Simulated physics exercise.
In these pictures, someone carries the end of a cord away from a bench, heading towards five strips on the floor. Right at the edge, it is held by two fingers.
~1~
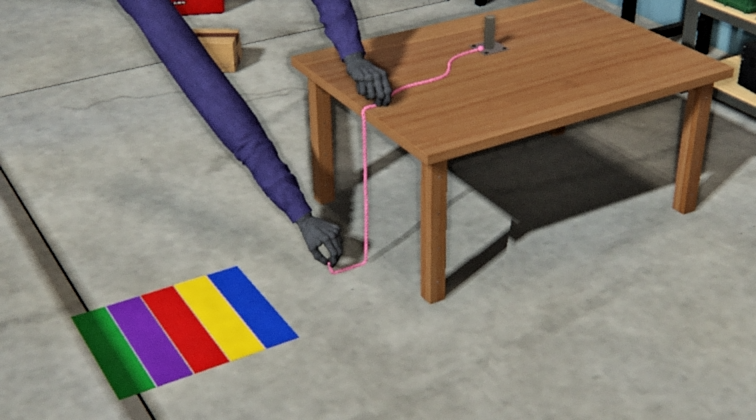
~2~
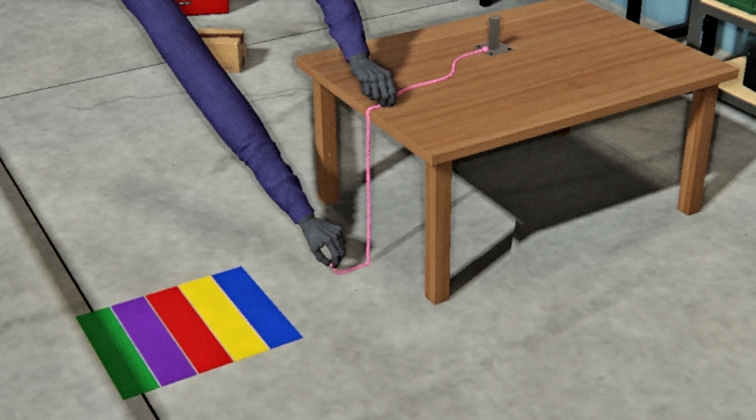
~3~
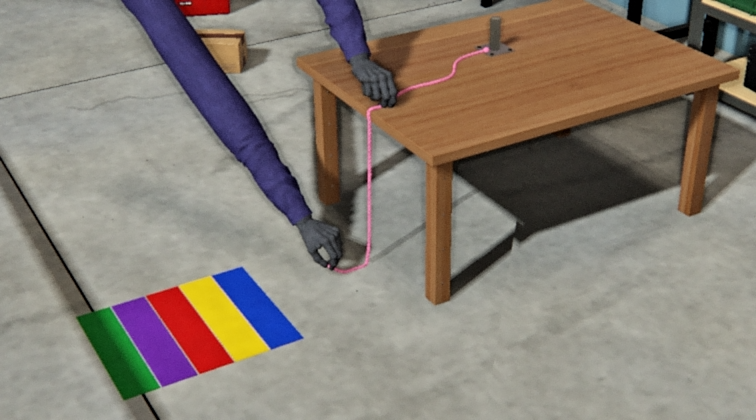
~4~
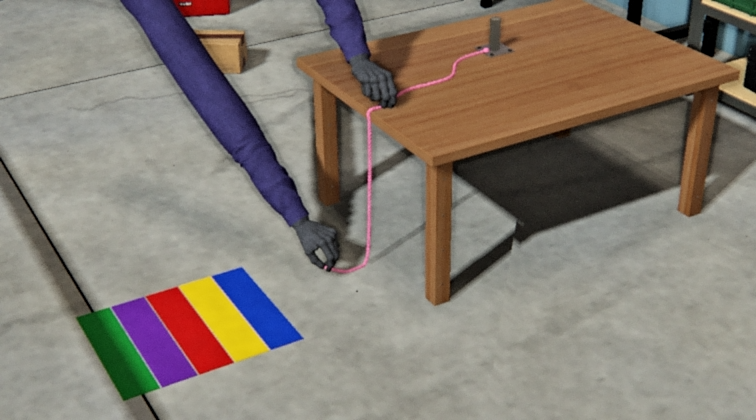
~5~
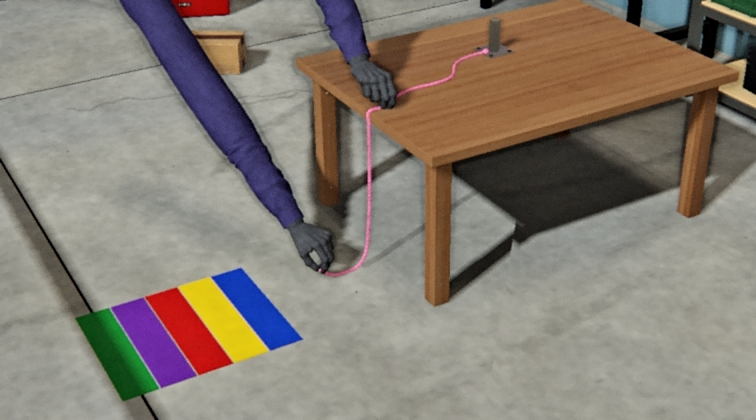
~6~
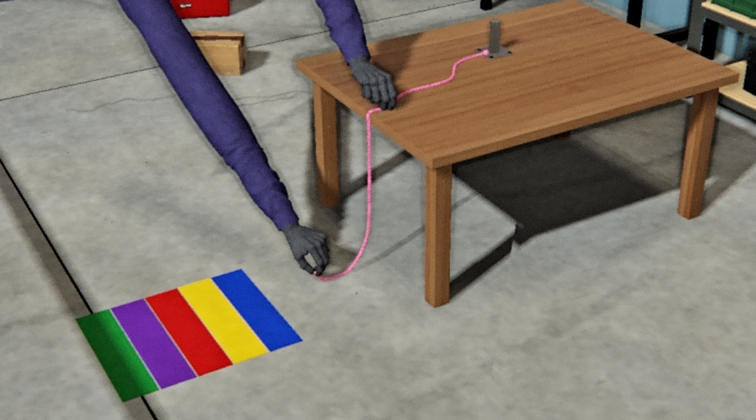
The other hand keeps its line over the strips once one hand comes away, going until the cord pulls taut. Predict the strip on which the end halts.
The yellow strip.
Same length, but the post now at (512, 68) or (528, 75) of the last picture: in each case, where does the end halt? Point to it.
About (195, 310) and (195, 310).
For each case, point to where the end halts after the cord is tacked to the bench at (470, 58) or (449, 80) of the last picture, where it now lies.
First try near (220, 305), second near (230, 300).
Soon after, end near (268, 287); short of the strips.
Then, end near (236, 297); over blue.
At full stretch, end near (218, 303); over yellow. Over yellow.
